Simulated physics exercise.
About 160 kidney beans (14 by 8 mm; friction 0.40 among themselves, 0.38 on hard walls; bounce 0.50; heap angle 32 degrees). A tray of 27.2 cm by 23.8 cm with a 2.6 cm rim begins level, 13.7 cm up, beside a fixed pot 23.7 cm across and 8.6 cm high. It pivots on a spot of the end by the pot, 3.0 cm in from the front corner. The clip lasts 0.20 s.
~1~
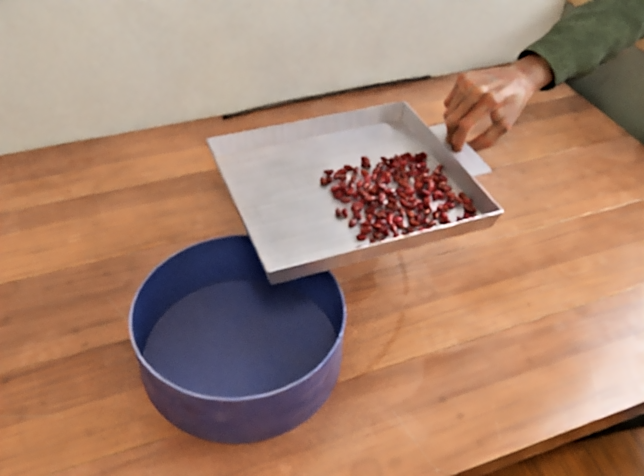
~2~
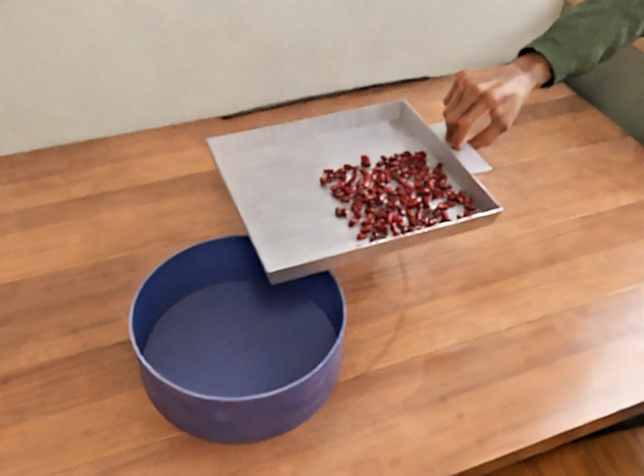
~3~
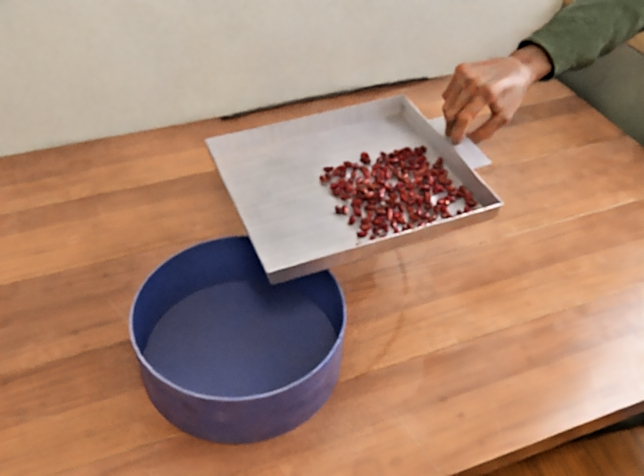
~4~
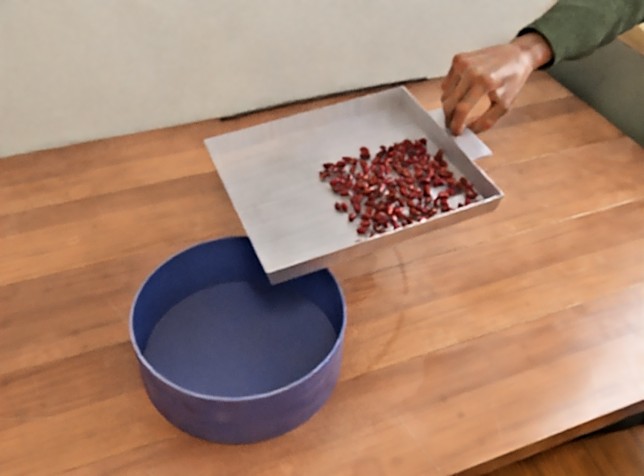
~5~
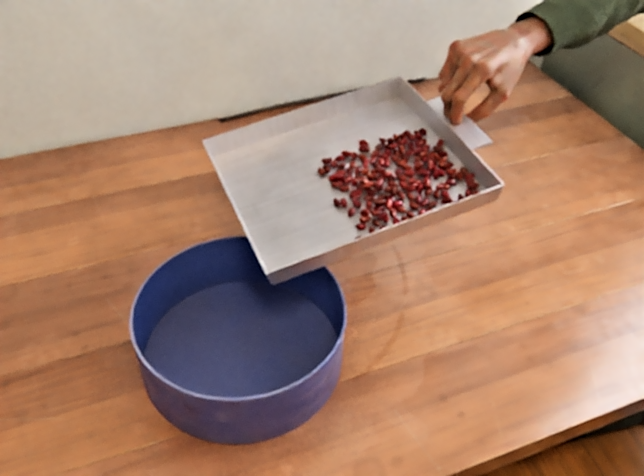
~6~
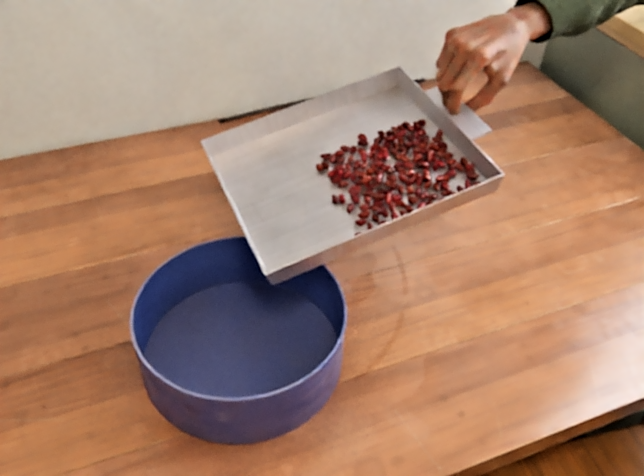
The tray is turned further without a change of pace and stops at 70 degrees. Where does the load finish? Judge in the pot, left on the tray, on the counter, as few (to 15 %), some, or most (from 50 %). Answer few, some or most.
In the pot: Some; left on the tray: Most; on the counter: Few.
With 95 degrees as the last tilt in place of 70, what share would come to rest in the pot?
It would be near 85 per cent.
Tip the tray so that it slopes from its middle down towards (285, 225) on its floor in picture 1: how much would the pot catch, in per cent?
Some 50 per cent.
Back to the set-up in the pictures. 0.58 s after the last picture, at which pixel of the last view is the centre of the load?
Near (247, 235).
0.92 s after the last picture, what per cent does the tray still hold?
Roughly 60 per cent.
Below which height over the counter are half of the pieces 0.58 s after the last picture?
About 16 cm.
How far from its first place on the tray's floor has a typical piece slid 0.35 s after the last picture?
Roughly 5 cm.
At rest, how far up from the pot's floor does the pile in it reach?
Some 1.0 cm.
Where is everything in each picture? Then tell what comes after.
In the first picture, tray tilt 0 degrees, front corners at (271, 267) and (497, 209); middle of the pieces at (403, 196); pot at (239, 308).
In the second picture, tray tilt 1 degrees, front corners at (271, 267) and (497, 207); middle of the pieces at (403, 195).
In the third picture, tray tilt 2 degrees, front corners at (271, 267) and (497, 202); middle of the pieces at (403, 191).
In the fourth picture, tray tilt 5 degrees, front corners at (270, 268) and (498, 193), lowest corner left front; middle of the pieces at (403, 185).
In the fifth picture, tray tilt 8 degrees, front corners at (269, 268) and (498, 183), lowest corner left front; middle of the pieces at (403, 178).
In the sixth picture, tray tilt 12 degrees, front corners at (268, 269) and (497, 173), lowest corner left front; middle of the pieces at (402, 171); pot at (240, 308).
Then, 0.35 s after the last picture, tilt 40 degrees; the tray holds 100 %, the pot 0 %.
Then, 0.58 s after the last picture, tilt 59 degrees; the tray holds 95 %, the pot 0 %.
Then, 0.92 s after the last picture, tilt 70 degrees; the tray holds 60 %, the pot 35 %.
In the end, pot 35 %, tray 55 %, counter 5 %.
